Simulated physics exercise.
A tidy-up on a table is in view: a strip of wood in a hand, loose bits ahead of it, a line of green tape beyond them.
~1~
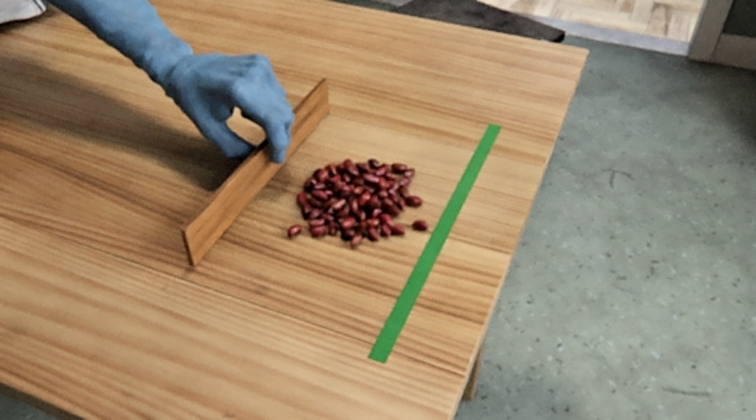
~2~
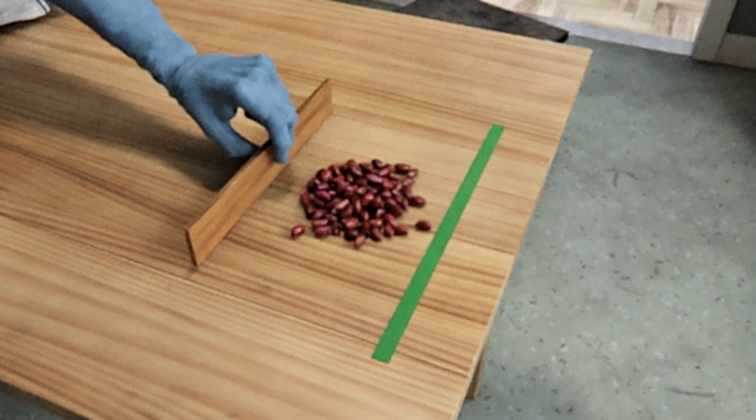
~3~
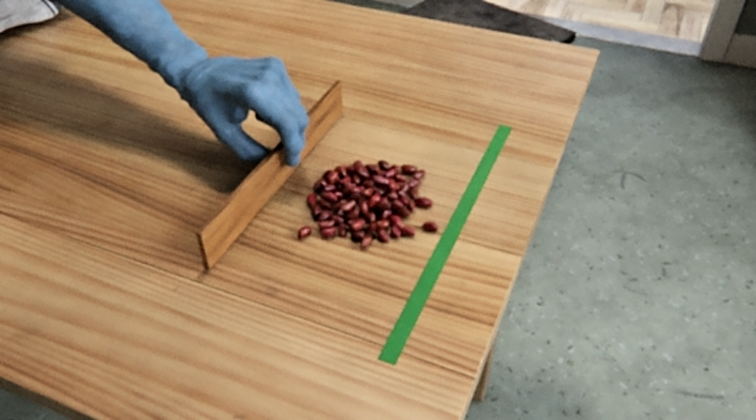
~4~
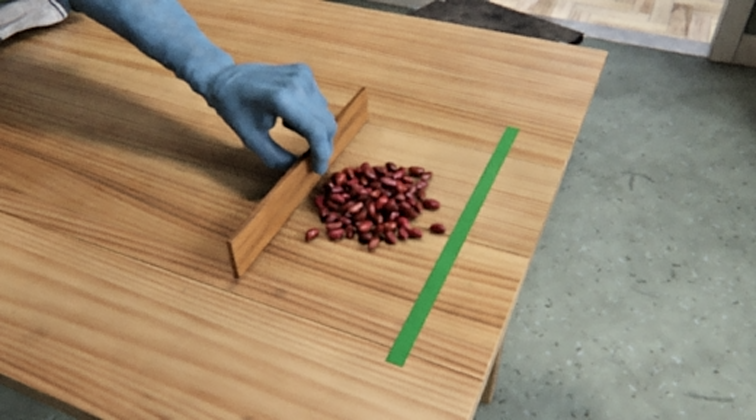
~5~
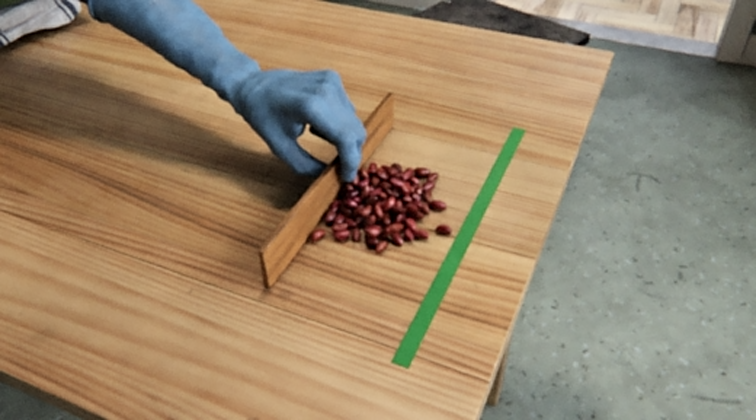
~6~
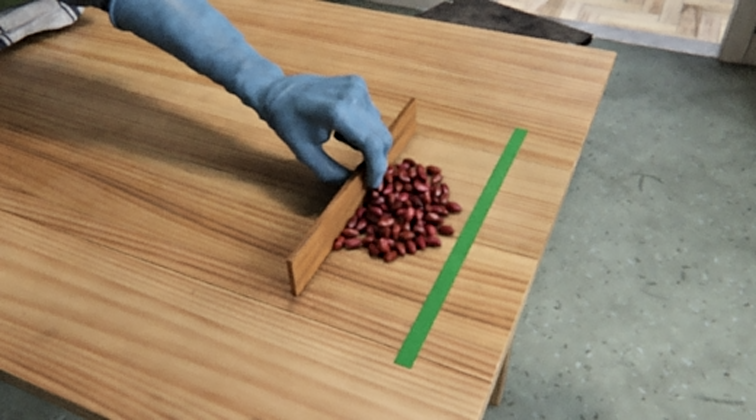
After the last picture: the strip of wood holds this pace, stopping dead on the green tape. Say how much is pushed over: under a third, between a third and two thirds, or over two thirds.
The portion that tips off fails to reach a third.
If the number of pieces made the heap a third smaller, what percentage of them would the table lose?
That works out to something like 10 percent.
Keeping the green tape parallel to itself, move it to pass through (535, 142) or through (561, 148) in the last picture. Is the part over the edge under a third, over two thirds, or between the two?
For the first place it's the middle third, and for the second it's beyond two thirds.
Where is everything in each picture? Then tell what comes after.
The first frame shows strip of wood near (200, 233), at rest; green tape near (491, 134), about a palm's width from the edge; edge at (515, 246); the heap near (354, 199), kidney beans.
The second frame shows strip of wood near (203, 233), at rest.
The third frame shows strip of wood near (215, 236); the heap near (363, 201).
The fourth frame shows strip of wood near (245, 245).
The fifth frame shows strip of wood near (275, 254); the heap near (377, 204), a little pushed along.
The sixth frame shows strip of wood near (303, 262); green tape near (518, 138); edge at (542, 251); the heap near (401, 210), all but a few pushed along.
Shortly afterwards, strip of wood still moving, near (423, 183); heap all on the table, its front near (502, 248).
Next, strip of wood stopped at the green tape; heap a little over the edge.
Some moments later, strip of wood stopped at the green tape; heap near a quarter over the edge.
In the end, strip of wood stopped at the green tape; heap near a quarter over the edge.
